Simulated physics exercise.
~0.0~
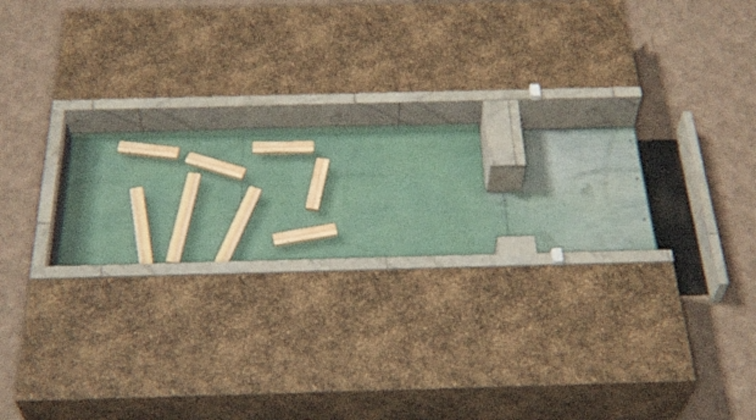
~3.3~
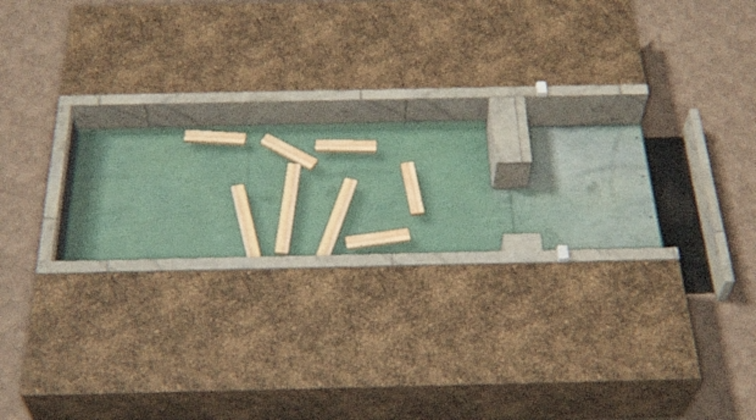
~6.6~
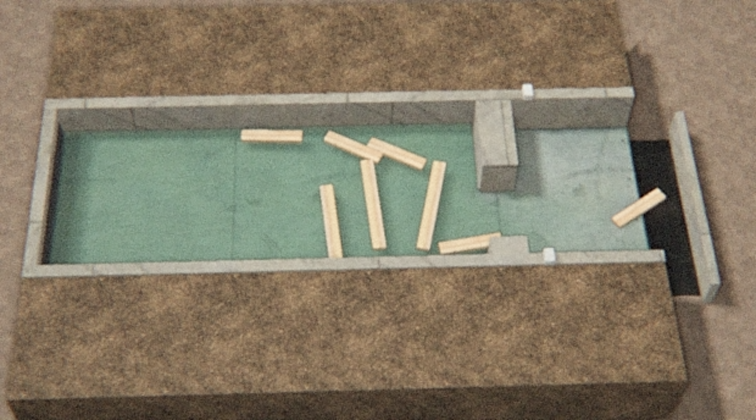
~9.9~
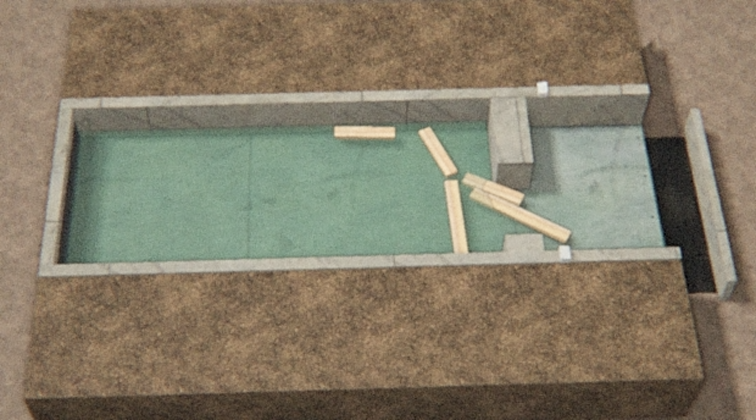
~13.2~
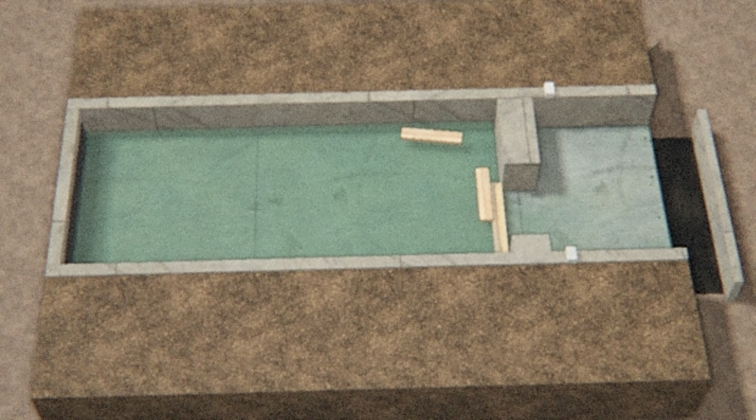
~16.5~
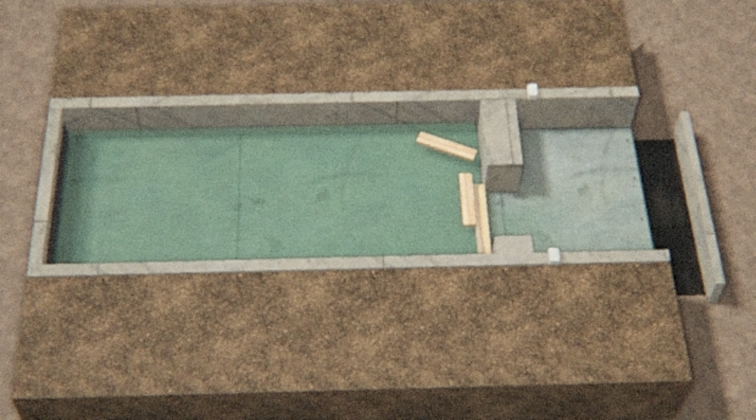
The clip shows eight pale wooden pieces floating rightward along a walled green channel toward a narrow gap. Some slip through and out at the right, until three remain, two side by side against the opening and one by the upper block.
